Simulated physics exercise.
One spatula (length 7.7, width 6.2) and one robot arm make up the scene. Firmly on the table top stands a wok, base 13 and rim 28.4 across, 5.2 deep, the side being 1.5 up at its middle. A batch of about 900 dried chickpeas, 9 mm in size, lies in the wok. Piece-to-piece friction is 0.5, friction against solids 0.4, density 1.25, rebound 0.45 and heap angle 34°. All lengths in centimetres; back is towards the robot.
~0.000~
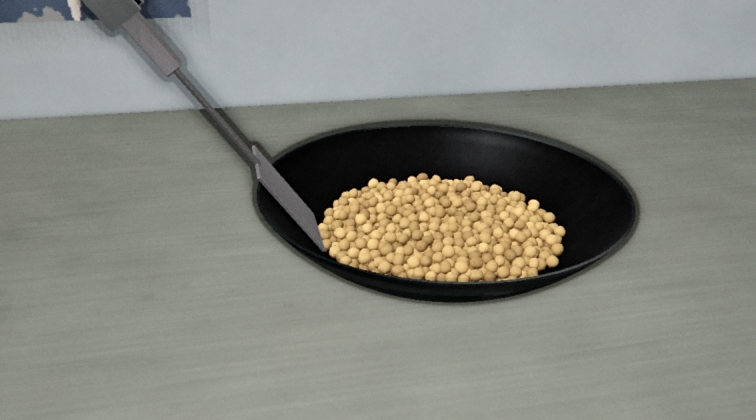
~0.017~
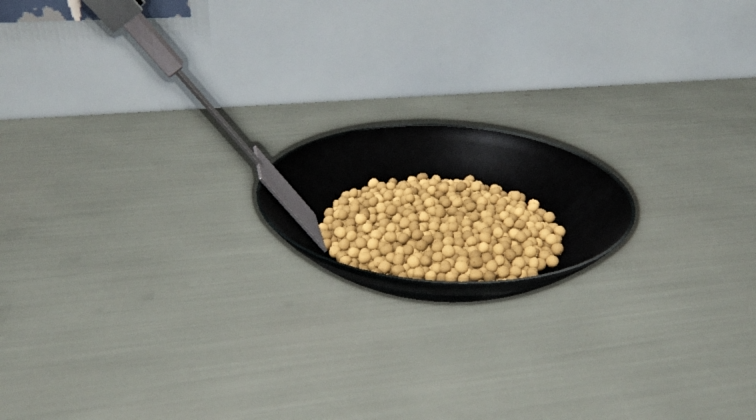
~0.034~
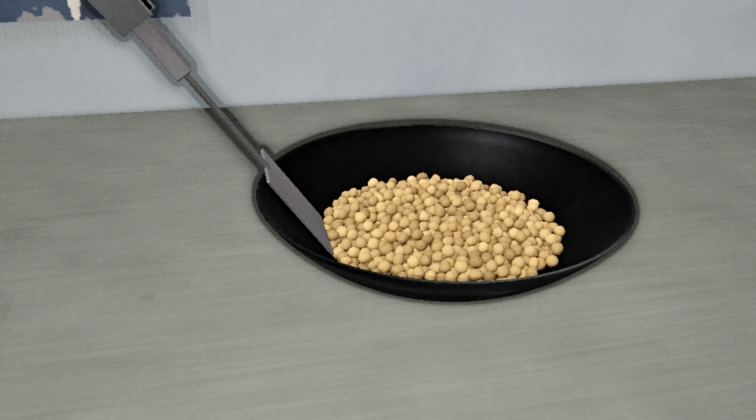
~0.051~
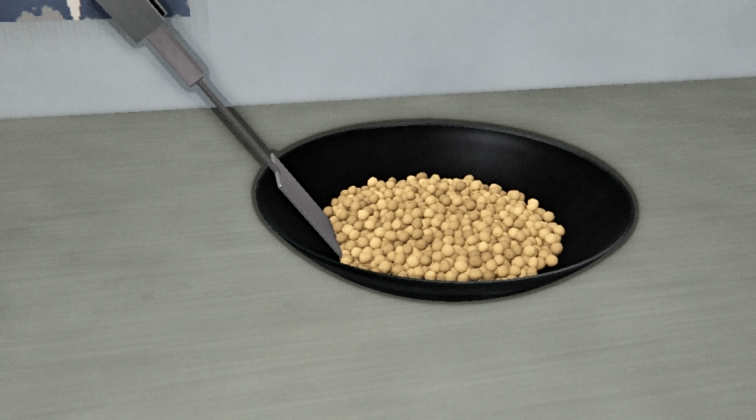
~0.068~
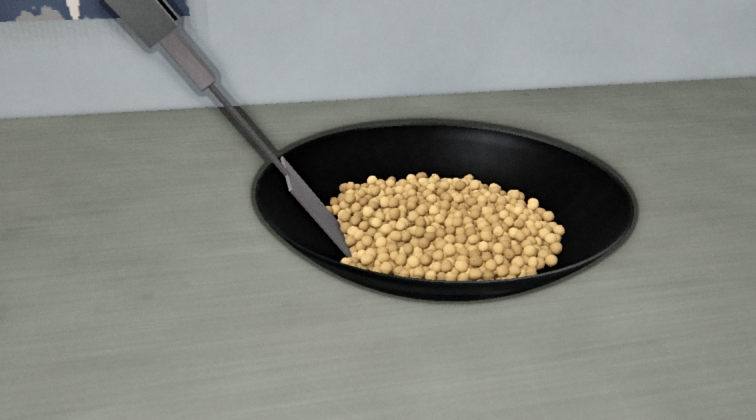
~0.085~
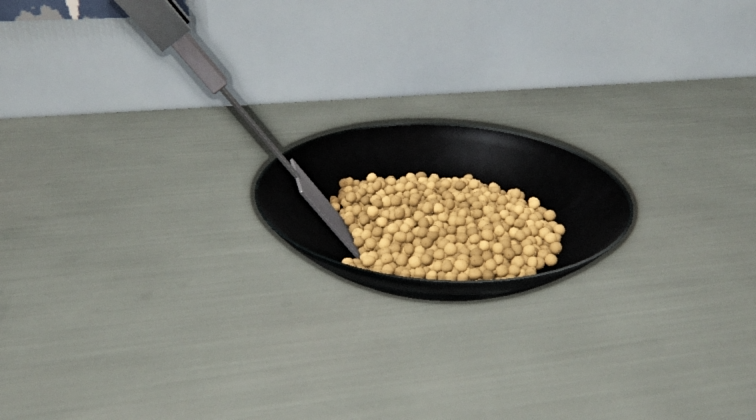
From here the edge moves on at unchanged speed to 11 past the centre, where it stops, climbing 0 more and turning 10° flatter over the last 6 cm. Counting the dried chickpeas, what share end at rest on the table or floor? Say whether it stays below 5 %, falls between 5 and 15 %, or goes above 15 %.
It falls between 5 and 15 %.
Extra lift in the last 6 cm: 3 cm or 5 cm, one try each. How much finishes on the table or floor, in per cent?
Result, in order: Approx. 10 % and 10 %.
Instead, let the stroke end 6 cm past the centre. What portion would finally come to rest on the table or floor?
Roughly 0 %.
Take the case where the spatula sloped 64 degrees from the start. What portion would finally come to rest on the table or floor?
That gives about 10 in a hundred.
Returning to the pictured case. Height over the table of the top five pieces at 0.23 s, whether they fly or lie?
I'd put it close to 4 cm.
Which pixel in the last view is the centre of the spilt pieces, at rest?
(654, 221).
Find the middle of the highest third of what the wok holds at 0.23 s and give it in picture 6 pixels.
(477, 211).
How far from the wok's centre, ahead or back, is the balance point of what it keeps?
Ahead, by around 3.0 cm.
After 0.23 s, sloping 55°, highest piece 4 above the table; 900 in the wok.
After 0.38 s, sloping 52°, highest piece 5 above the table; 900 in the wok.
After 0.65 s, sloping 45°, highest piece 6 above the table; 814 in the wok, 85 on the table or floor, 1 on the blade or in flight.
After 1.70 s, sloping 45°, highest piece 6 above the table; 811 in the wok, 89 on the table or floor.
At rest, 811 in the wok, 89 on the table or floor. That is 10 % on the table or floor.
